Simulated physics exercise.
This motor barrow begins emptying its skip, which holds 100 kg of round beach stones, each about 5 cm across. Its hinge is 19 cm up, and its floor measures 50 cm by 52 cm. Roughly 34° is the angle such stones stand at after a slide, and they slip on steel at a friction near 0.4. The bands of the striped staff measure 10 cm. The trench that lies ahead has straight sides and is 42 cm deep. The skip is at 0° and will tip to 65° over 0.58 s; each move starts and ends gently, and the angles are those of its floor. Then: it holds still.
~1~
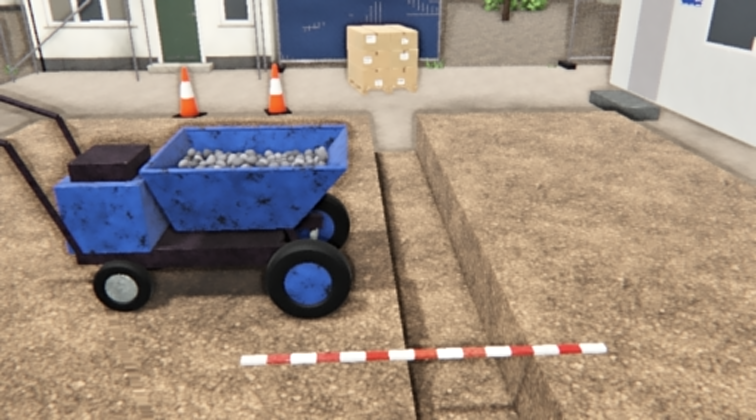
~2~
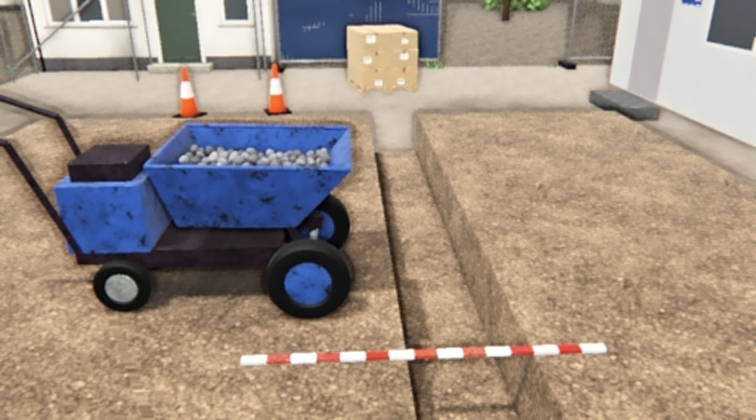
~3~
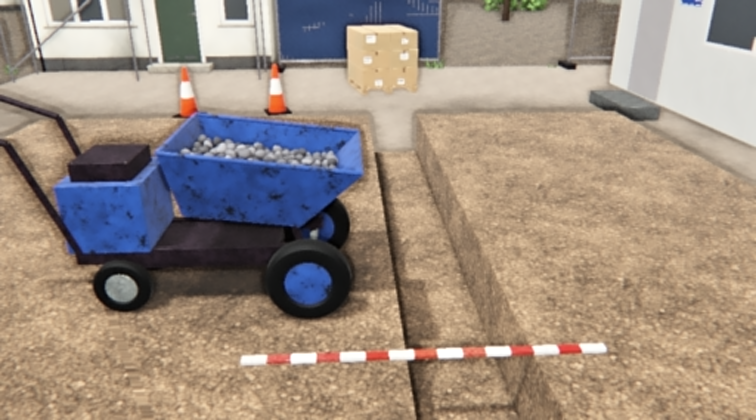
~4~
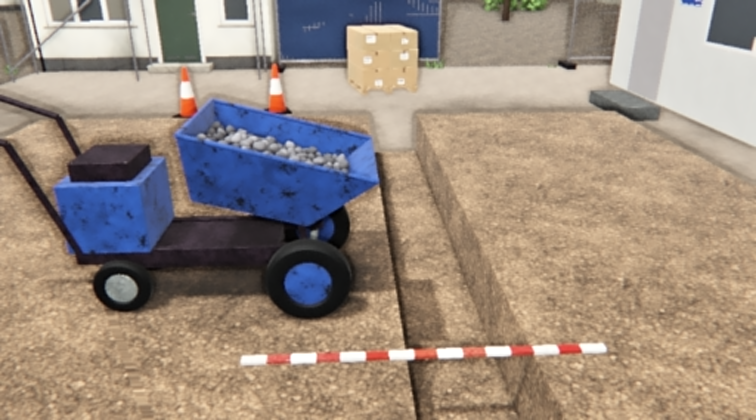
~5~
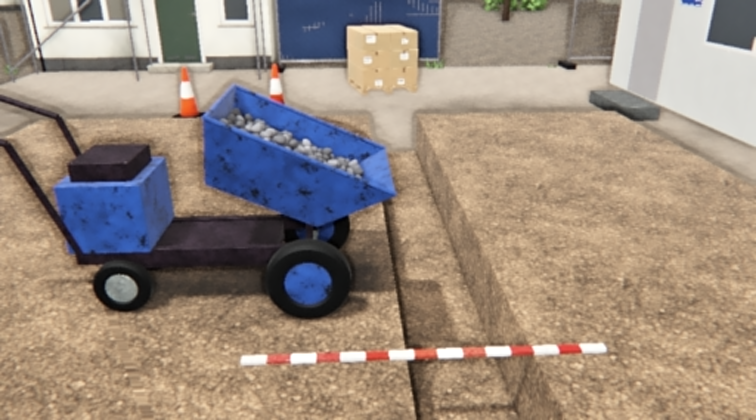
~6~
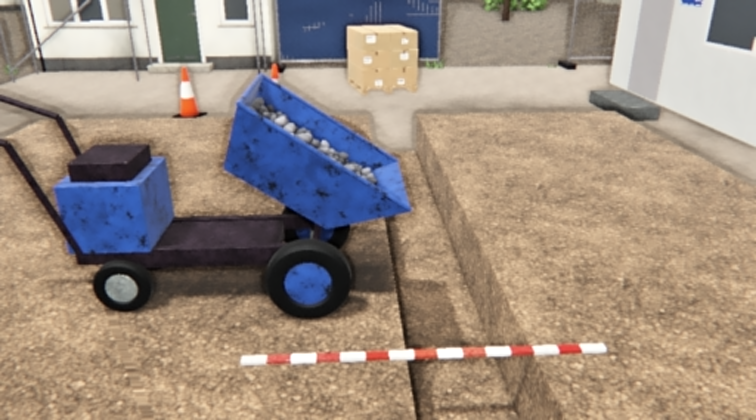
A blue motor barrow stood still beside a straight trench while its skip, loaded with round grey stones, tilted gently at first and then steeply, its back end rising and its lip dipping to the right.
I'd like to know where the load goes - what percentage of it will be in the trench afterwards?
I would put it at about 73 per cent.
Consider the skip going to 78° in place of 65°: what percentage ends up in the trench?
In that case near 85 per cent.
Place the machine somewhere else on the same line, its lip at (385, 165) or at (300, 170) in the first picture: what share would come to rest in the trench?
Close to 40 percent in the first case, 100 percent in the second.
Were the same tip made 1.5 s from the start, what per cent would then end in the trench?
My guess is near 95 percent.
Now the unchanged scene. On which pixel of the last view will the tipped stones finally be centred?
Roughly (472, 336), I'd say.
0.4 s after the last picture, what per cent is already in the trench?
Something like 15 in a hundred.
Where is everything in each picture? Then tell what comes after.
The skip is at 0°, its lip at (346, 168); the top of the load is at (246, 161), in the first picture.
Lip at (351, 170), floor tilted 2°, highest stones at (231, 157), in the second picture.
Lip at (362, 174), floor tilted 7°, highest stones at (215, 148), in the third picture.
Lip at (378, 182), floor tilted 15°, highest stones at (220, 136), in the fourth picture.
Lip at (395, 195), floor tilted 24°, highest stones at (236, 121), in the fifth picture.
Lip at (411, 210), floor tilted 34°, highest stones at (258, 112), in the sixth picture.
Then, 0.1 s after the last picture the floor is at 54°, 100 % in the skip; the foremost stones are at (398, 218).
Then, 0.4 s after the last picture the floor is at 65°, 85 % in the skip, 15 % in the trench; the foremost stones are at (481, 265).
Then, 0.7 s after the last picture the floor is at 65°, 20 % in the skip, 53 % in the trench, 27 % past the trench; the foremost stones are at (609, 267).
Then, 2.7 s after the last picture the floor is at 65°, 0 % in the skip, 73 % in the trench, 27 % past the trench; the foremost stones are past the picture's edge.
